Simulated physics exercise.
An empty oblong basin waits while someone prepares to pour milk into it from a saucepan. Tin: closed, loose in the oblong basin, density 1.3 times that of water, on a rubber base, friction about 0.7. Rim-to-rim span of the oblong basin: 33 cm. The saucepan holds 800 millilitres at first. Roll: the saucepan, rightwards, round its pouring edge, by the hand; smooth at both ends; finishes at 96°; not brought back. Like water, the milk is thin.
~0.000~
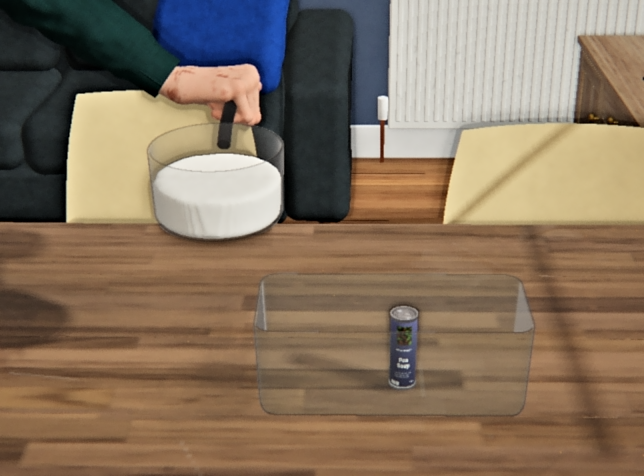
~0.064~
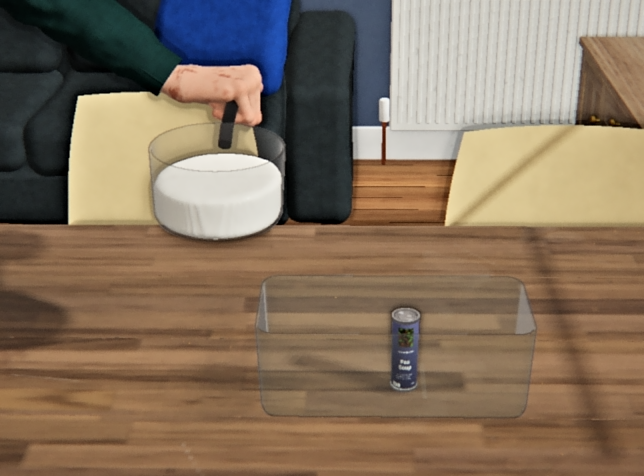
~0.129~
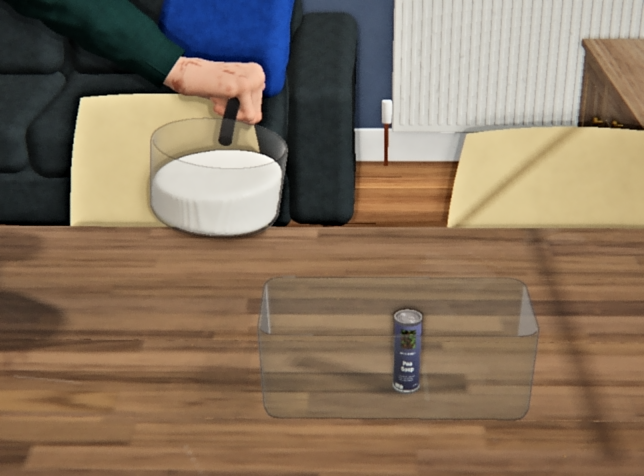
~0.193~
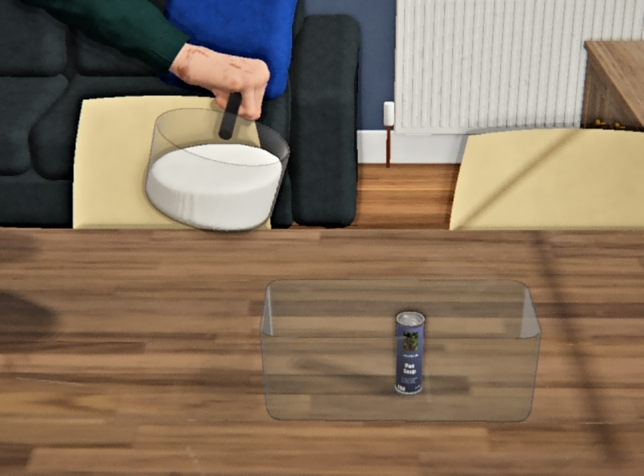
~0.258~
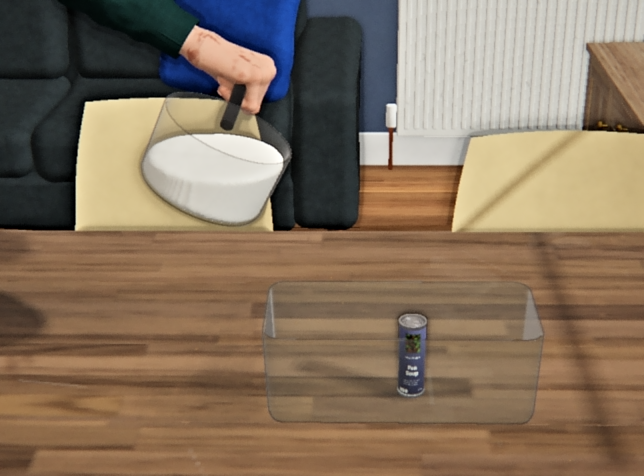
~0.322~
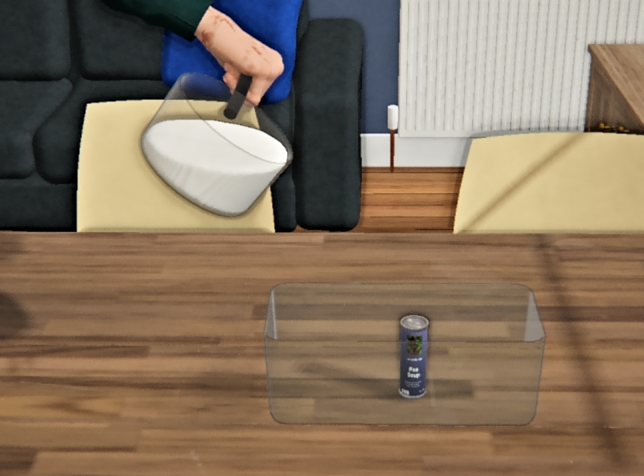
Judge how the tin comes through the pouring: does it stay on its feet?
Yes.
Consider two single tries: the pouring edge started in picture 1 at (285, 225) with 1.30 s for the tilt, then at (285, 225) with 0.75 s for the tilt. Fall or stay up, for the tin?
First it stays on its base; then it tips over.
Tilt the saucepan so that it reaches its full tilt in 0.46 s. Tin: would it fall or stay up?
The tin stays on its base.
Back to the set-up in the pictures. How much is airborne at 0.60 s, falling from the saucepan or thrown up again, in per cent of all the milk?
Share: Roughly 48 per cent.
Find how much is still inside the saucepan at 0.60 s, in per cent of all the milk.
I'd estimate some 52 % remains.
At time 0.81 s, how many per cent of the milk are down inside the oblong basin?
Roughly 52 percent of it.
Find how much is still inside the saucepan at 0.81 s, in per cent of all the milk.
14 %.
Then, 0.60 s in, the tilt is 87° and 52 per cent is still to pour; the tin stands where it began.
Then, 0.81 s in, the tilt is 96° and 13 per cent is still to pour; the tin stands where it began.
Then, 1.02 s in, the tilt is 96° and 4 per cent is still to pour; the tin stands 1 cm from where it began.
Then, 1.25 s in, the tilt is 96° and 1 per cent is still to pour; the tin stands 1 cm from where it began.
Finally, the tin stands 1 cm from where it began.
